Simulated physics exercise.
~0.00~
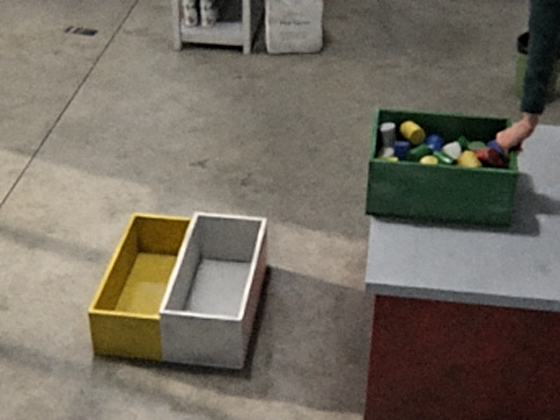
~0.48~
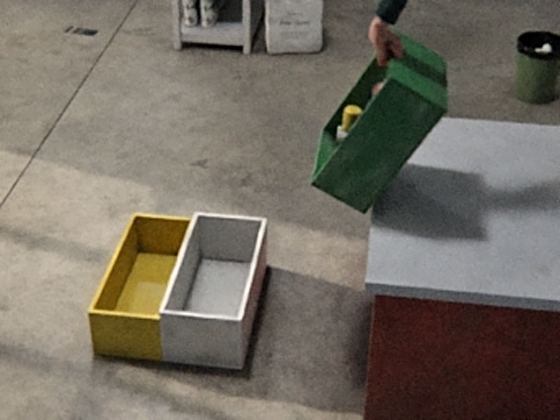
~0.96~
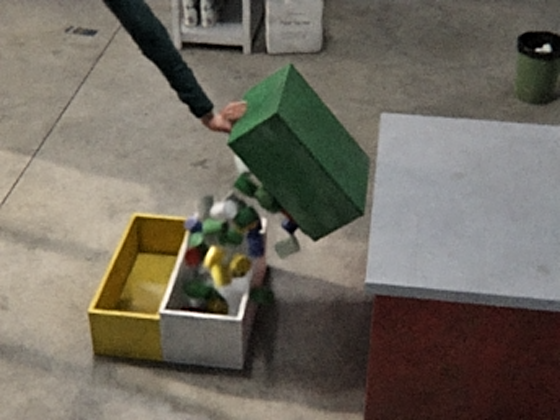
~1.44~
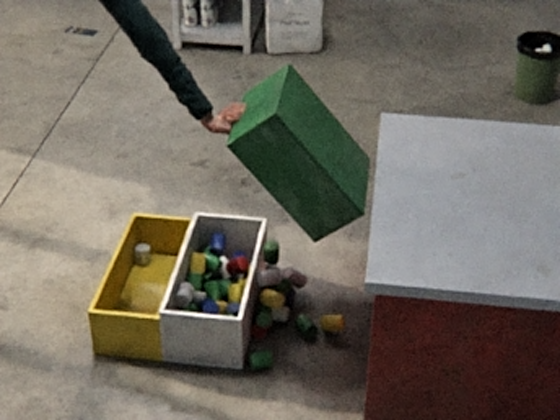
Green crate tipped by a hand off a bench, spilling colourful small pieces into a white box, some landing on the floor.
